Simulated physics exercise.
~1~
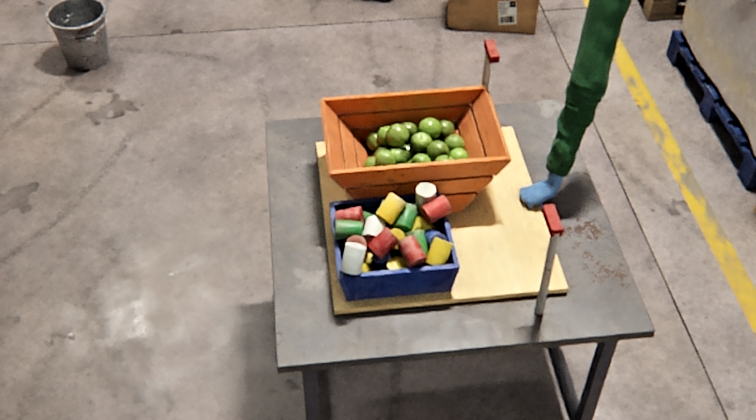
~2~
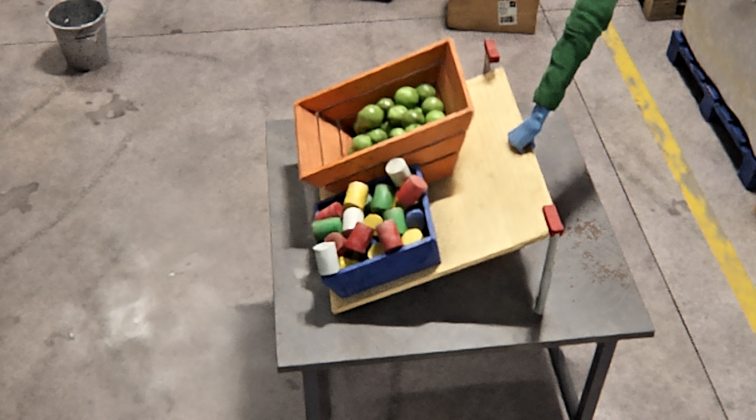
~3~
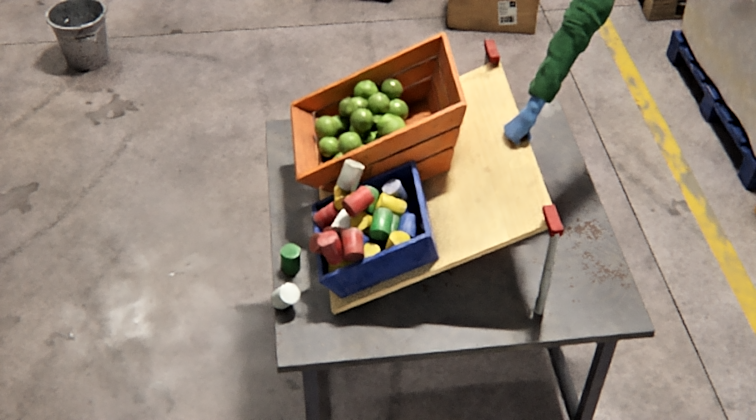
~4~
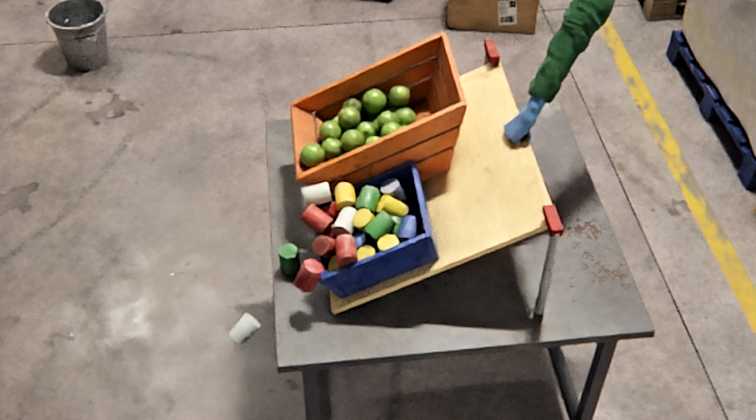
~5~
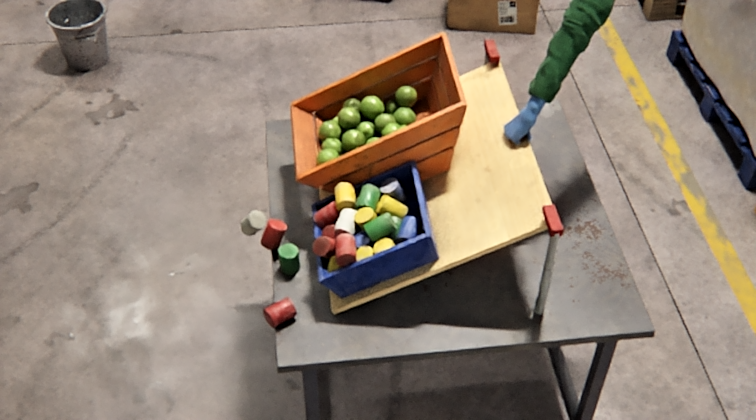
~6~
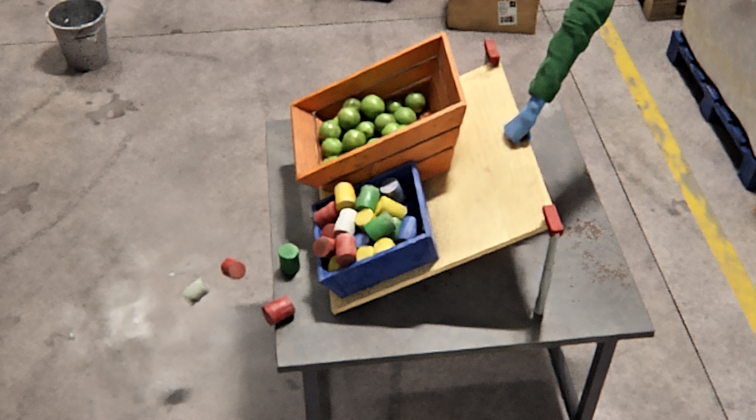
Several colored jars tumbled out of a blue basket after a blue-gloved hand swung the board beneath it around on a table, some dropping to the floor, while the green apples shifted but stayed inside the orange basket beside it.
